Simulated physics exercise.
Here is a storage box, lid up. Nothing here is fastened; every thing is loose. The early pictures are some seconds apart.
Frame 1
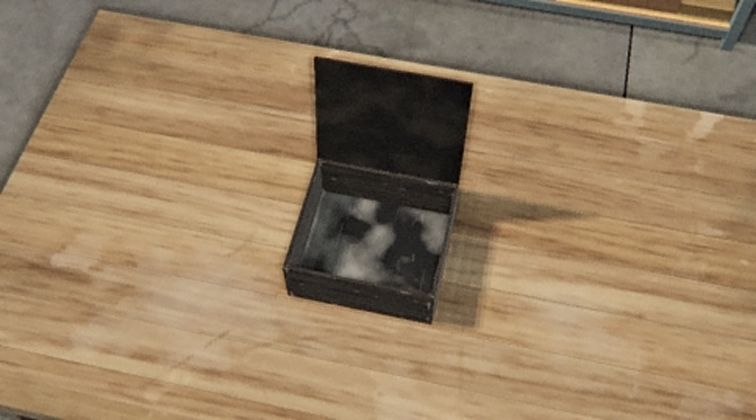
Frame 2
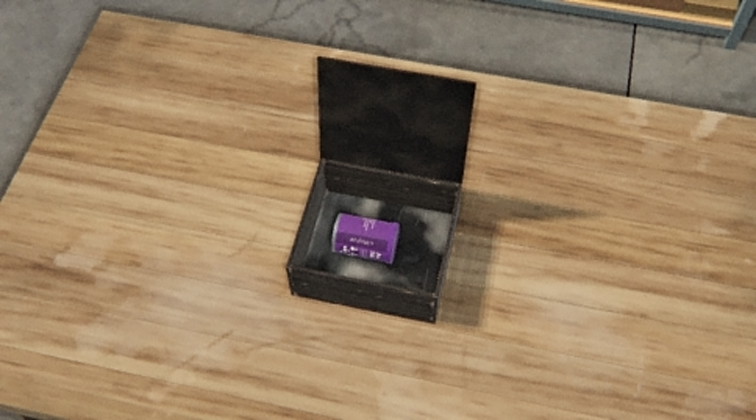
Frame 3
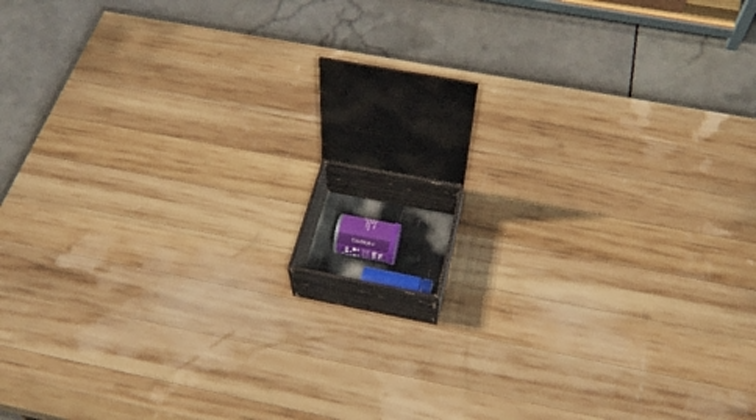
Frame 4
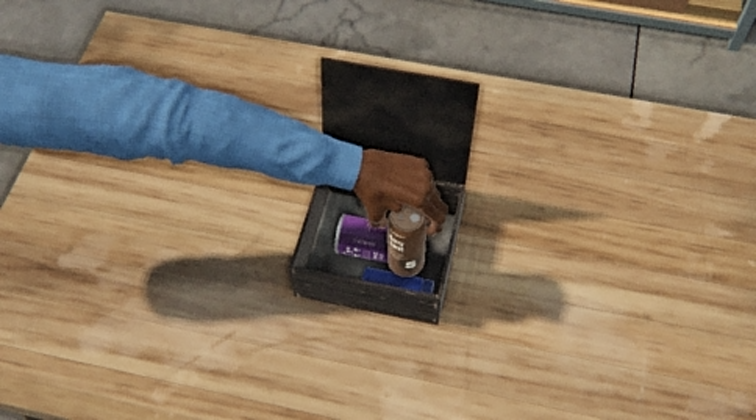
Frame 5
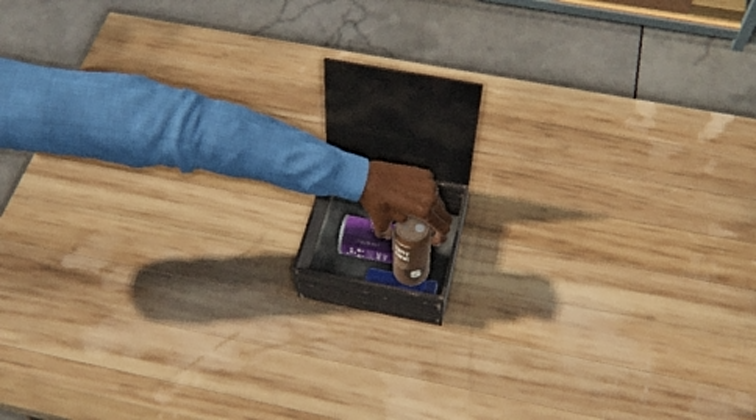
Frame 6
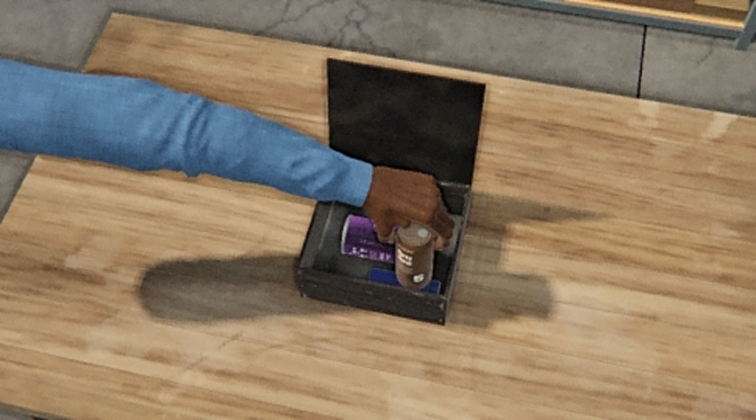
A purple can appeared in the open black box on the table, then a blue object in front of it, before a hand in a blue sleeve lowered a brown can in beside them.
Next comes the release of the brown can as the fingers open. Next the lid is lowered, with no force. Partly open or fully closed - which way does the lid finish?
Fully closed.
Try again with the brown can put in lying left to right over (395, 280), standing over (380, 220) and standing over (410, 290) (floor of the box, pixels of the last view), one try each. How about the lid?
Try 1: Lid goes down; try 2: Lid stays raised; try 3: Lid goes down.
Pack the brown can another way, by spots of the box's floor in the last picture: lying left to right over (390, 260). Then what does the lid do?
The lid settles shut this time.
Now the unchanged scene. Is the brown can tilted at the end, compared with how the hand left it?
It tips.
Then, 1.00 s later than the last frame, lid starting down; brown can on its side near (424, 241).
Then, 1.80 s later than the last frame, lid 42° above the rim; brown can on its side near (424, 241).
When it is over, lid shut; lying over in the box, brown can; the other 2 as before. End places, in pixels of the last picture, brown can near (424, 241).
